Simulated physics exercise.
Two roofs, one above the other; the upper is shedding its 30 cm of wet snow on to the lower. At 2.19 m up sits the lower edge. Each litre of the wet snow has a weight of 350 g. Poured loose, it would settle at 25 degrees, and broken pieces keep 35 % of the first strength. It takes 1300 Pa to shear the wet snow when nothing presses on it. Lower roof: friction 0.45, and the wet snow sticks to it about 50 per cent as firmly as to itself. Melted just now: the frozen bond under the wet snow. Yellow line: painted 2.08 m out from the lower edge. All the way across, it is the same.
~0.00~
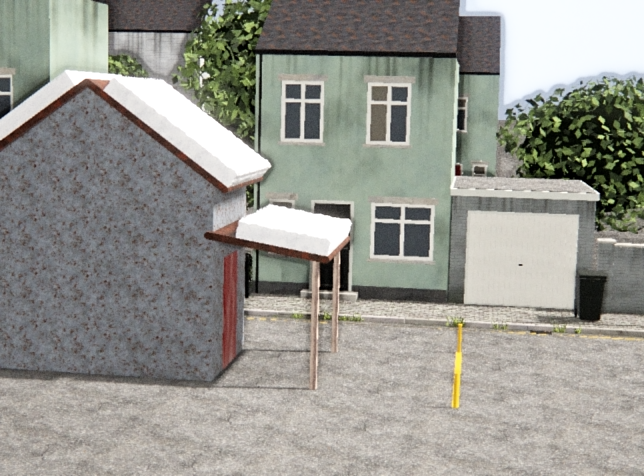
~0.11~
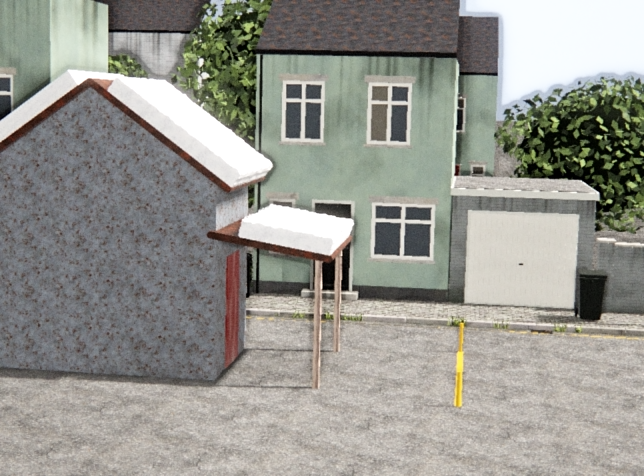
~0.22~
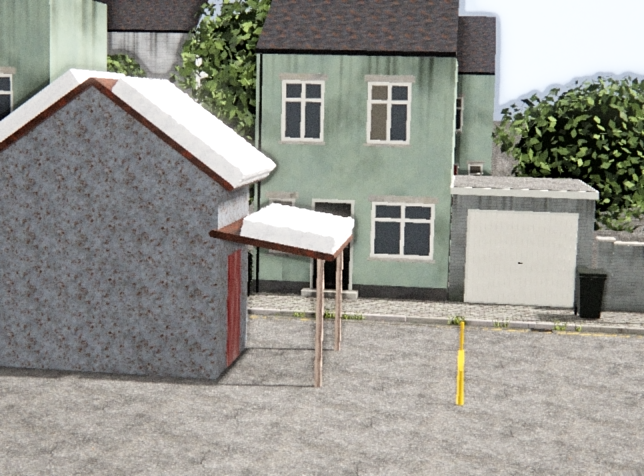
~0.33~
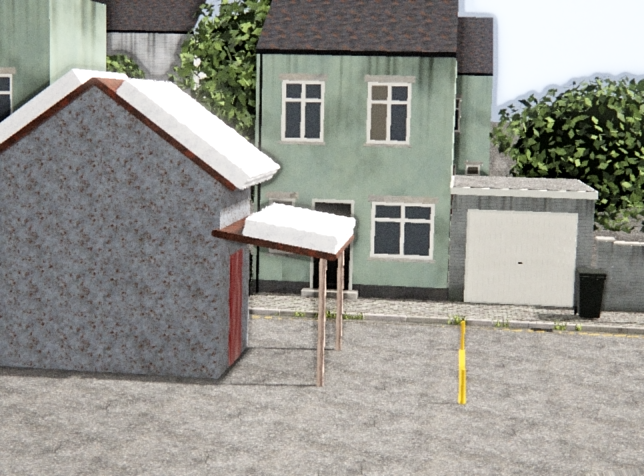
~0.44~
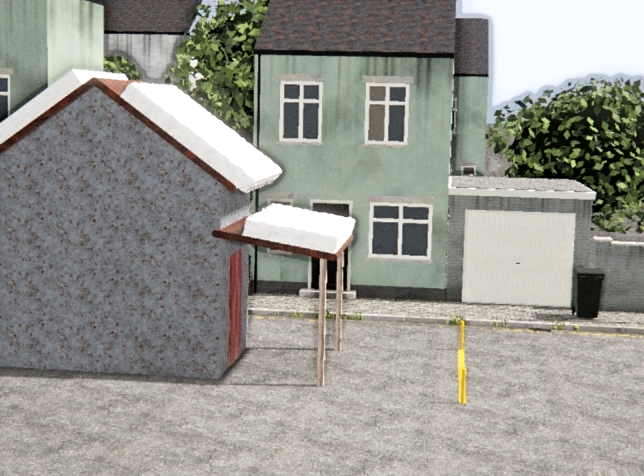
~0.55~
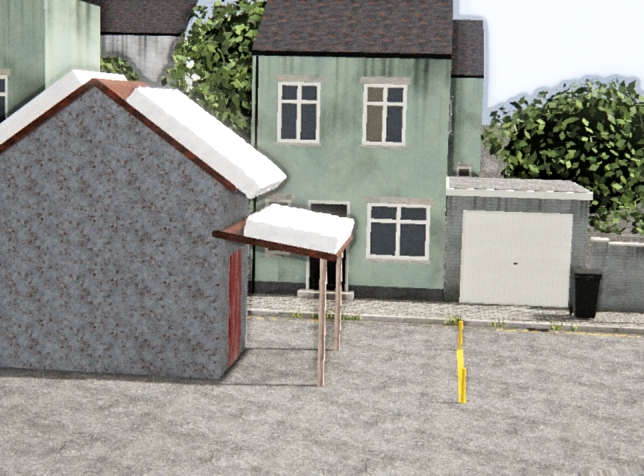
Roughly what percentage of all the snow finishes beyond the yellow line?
About 0 %.
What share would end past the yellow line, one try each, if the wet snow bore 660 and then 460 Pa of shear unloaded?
0 %, then 1 %.
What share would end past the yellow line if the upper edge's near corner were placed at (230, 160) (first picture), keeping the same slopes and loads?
Then about 0 %.
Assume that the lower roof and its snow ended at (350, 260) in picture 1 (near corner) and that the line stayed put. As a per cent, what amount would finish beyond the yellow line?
Estimate: Around 0 per cent.
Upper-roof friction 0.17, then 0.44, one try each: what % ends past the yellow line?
Roughly 0 per cent first, roughly 0 per cent second.
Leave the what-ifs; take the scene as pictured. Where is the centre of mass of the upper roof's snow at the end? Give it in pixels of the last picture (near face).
Pretty much at (281, 208), I'd say.
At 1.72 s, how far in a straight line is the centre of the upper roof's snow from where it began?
It sits some 2.0 m from where it began.
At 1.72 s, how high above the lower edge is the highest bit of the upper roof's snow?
1.5 m or thereabouts.
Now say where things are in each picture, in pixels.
In the first picture, foremost bit of the wet snow at (230, 176).
In the second picture, foremost bit of the wet snow at (233, 176), its middle shifted 1.1 cm.
In the third picture, foremost bit of the wet snow at (237, 176), its middle shifted 4.4 cm, 2 % of it past the upper edge, in one piece.
In the fourth picture, foremost bit of the wet snow at (242, 178), its middle shifted 10 cm, 4 % of it past the upper edge, in one piece.
In the fifth picture, foremost bit of the wet snow at (247, 173), its middle shifted 19 cm, 8 % of it past the upper edge, in one piece.
In the sixth picture, foremost bit of the wet snow at (252, 190), its middle shifted 31 cm, 12 % of it past the upper edge, in one piece.
After 1.09 s, none is below the lower edge and 0 % is past the line.
After 1.72 s, none is below the lower edge and 0 % is past the line.
After 2.36 s, none is below the lower edge and 0 % is past the line.
After 3.00 s, 1 % is below the lower edge and 0 % is past the line.
After 3.60 s, 1 % is below the lower edge and 0 % is past the line.
